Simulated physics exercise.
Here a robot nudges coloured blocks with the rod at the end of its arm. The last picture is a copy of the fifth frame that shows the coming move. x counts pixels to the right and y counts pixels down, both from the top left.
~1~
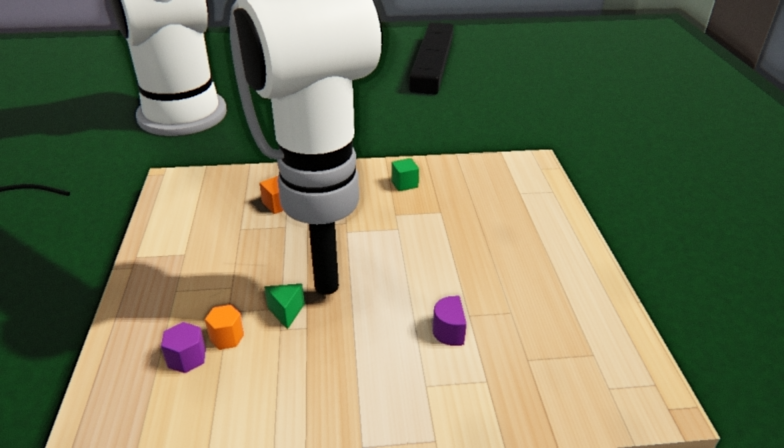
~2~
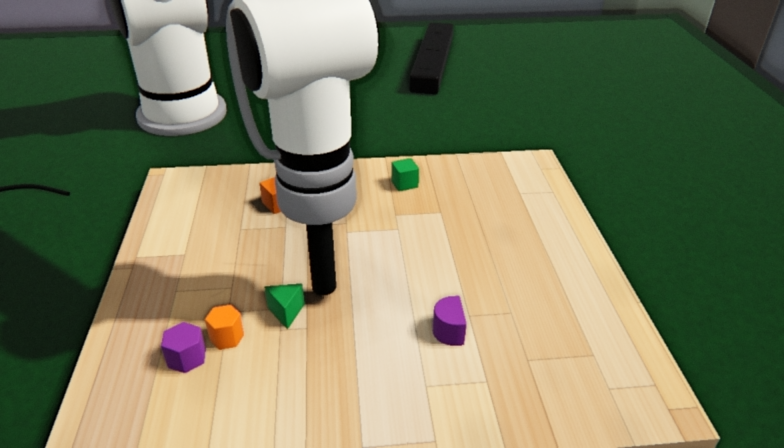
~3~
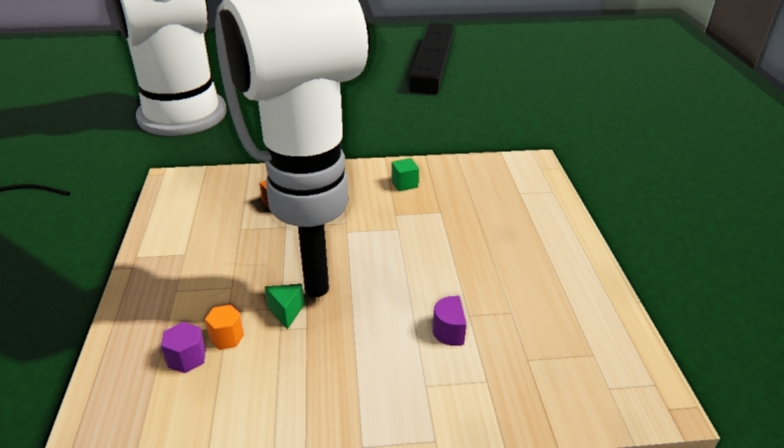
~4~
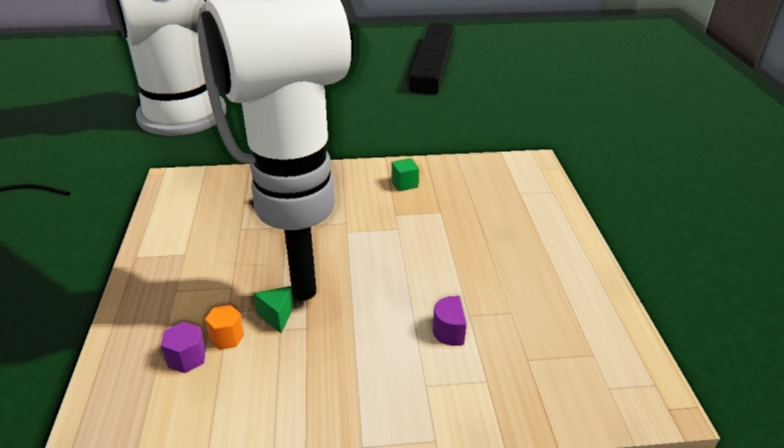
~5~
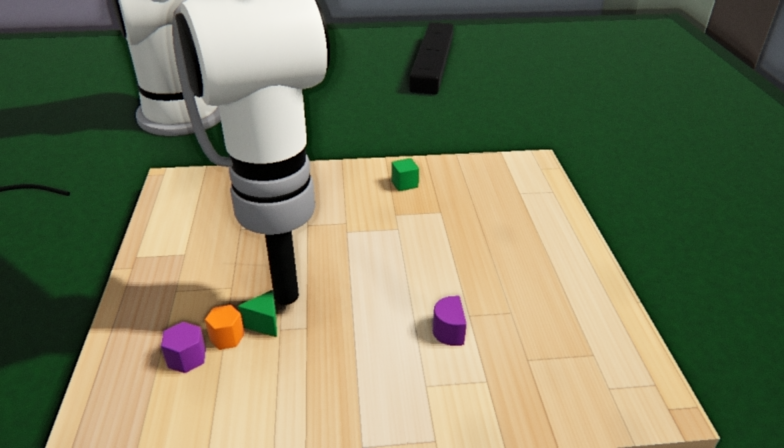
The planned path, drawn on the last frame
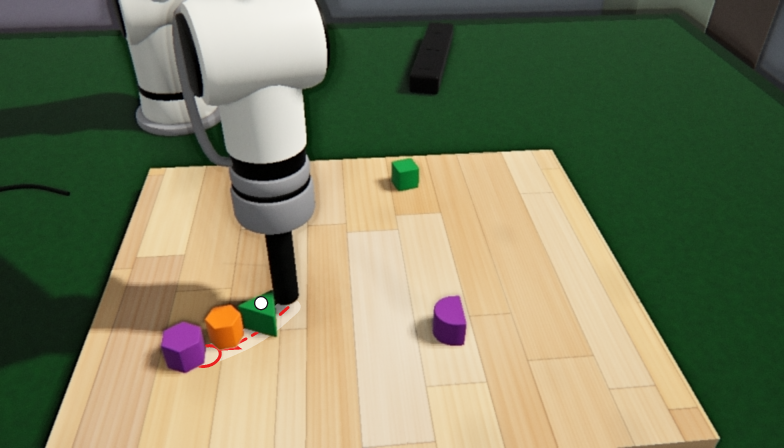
The footage shows a robot arm lowering no block but sliding its black rod left across a wooden board until it pushes a green triangle a short way left, toward a nearby orange six-sided block, while the other visible blocks stay still.
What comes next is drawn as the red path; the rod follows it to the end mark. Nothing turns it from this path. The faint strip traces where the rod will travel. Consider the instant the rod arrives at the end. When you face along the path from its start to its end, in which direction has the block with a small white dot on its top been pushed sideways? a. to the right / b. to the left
My answer is option b.
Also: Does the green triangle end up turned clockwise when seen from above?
I believe not.
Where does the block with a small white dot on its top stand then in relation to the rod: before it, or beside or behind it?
In the end it is beside or behind the rod.
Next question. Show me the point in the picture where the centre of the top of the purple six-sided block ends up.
At (134, 346).
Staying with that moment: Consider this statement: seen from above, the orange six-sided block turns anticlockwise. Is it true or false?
It is false.
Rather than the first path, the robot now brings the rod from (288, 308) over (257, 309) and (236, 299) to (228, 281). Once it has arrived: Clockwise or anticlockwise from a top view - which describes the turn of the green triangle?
I'd predict that, seen from above, the green triangle rotates counter-clockwise.
The line goes from (288, 308) via (253, 335), ending at (206, 356); the dot is on the green triangle.
What follows on the original path. Halfway along, rod at (251, 324); purple six-sided block at (168, 340); orange six-sided block at (205, 330), turned 50° clockwise; green triangle at (233, 331), turned 50° anticlockwise.
At the end, rod at (204, 345); purple six-sided block at (134, 346); orange six-sided block at (170, 348), turned 90° clockwise; green triangle at (207, 354), turned 85° anticlockwise.
